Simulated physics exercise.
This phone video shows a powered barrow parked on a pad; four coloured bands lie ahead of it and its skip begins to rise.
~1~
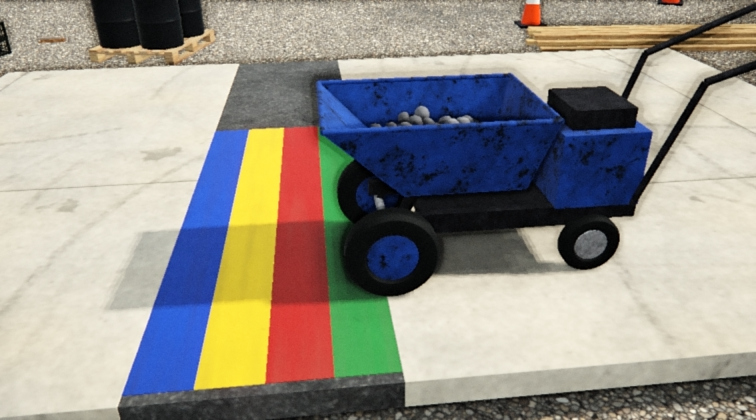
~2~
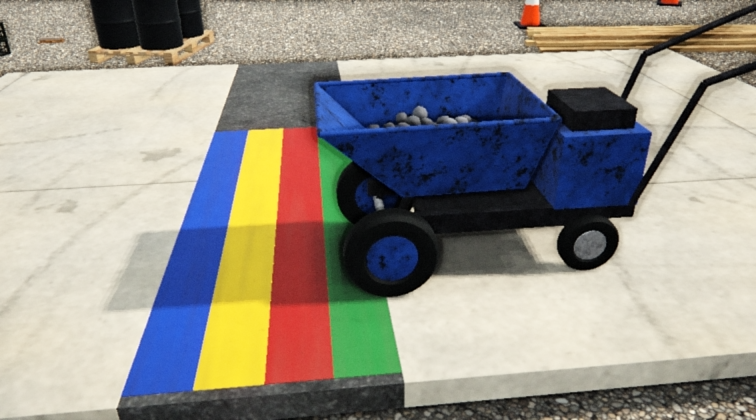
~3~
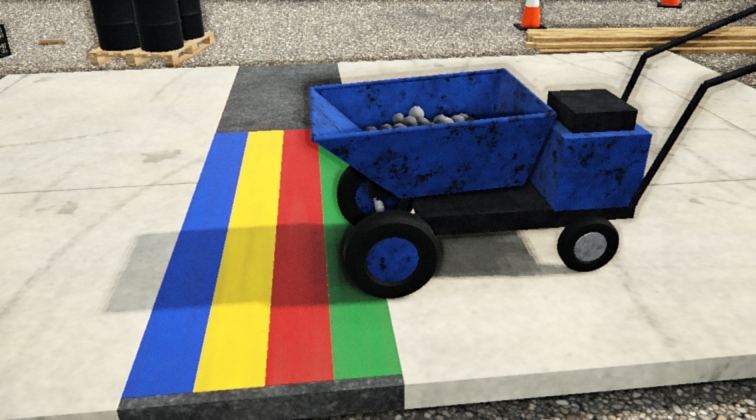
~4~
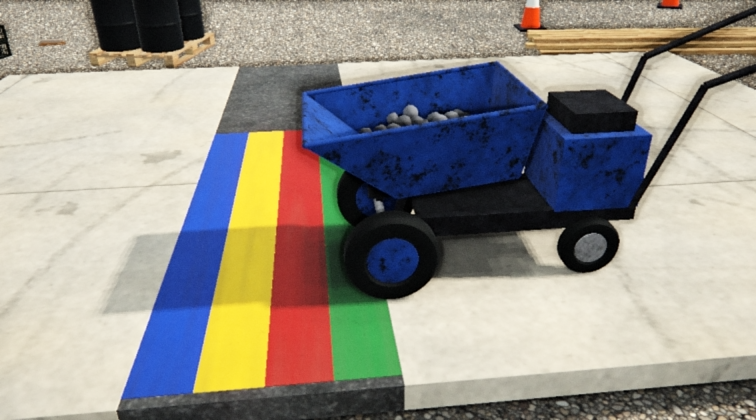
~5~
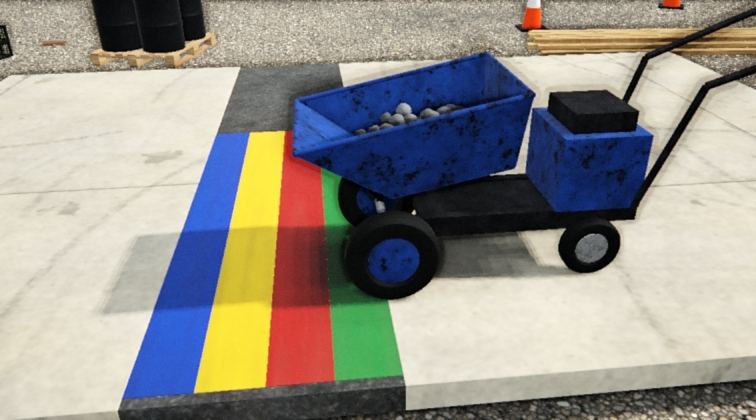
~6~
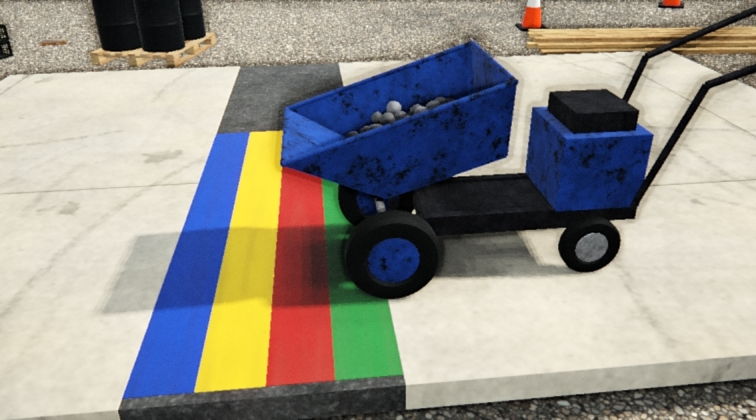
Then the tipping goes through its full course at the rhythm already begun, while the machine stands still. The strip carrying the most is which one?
That would be the blue strip.
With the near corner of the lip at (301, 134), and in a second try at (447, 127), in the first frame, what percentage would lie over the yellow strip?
The first gives close to 10 per cent and the second 30 per cent.
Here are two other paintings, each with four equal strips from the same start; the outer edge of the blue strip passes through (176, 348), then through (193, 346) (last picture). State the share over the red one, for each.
The first one comes out at 0 percent, while the second comes out at 0 percent.
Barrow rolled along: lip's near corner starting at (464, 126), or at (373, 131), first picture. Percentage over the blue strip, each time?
From the first spot you get 10 percent, and from the second 30 percent.
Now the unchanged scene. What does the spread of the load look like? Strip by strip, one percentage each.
I'd put the green strip near 0, the red strip near 0, the yellow strip near 30 and the blue strip near 45.
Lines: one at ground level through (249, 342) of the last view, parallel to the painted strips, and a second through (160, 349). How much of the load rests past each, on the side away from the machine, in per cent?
Respectively 90 and 30 percent.
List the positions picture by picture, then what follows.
In the first picture, lip of the skip near (323, 133), level; top of the load near (442, 137), round cobbles; green strip near (362, 325); red strip near (300, 330); yellow strip near (237, 335); blue strip near (173, 340).
In the second picture, lip of the skip near (320, 135), level; top of the load near (451, 138).
In the third picture, lip of the skip near (314, 140), tipped barely; top of the load near (448, 138).
In the fourth picture, lip of the skip near (305, 146), tipped a little; top of the load near (442, 135).
In the fifth picture, lip of the skip near (295, 154), tipped a little; top of the load near (465, 128).
In the sixth picture, lip of the skip near (283, 164), tipped clearly; top of the load near (454, 121); green strip near (363, 328); red strip near (301, 333); yellow strip near (238, 337); blue strip near (173, 342).
Shortly afterwards, skip tipped steeply; the whole lot in the skip.
Next, skip tipped steeply; the bulk in the skip; a little over the yellow strip; a little over the blue strip.
Some moments later, skip tipped right over; a little in the skip; near a quarter over the yellow strip; near half over the blue strip; near a quarter off the paint.
In the end, skip tipped right over; a little in the skip; none at all over the green strip; none at all over the red strip; near a third over the yellow strip; near half over the blue strip; near a quarter off the paint.
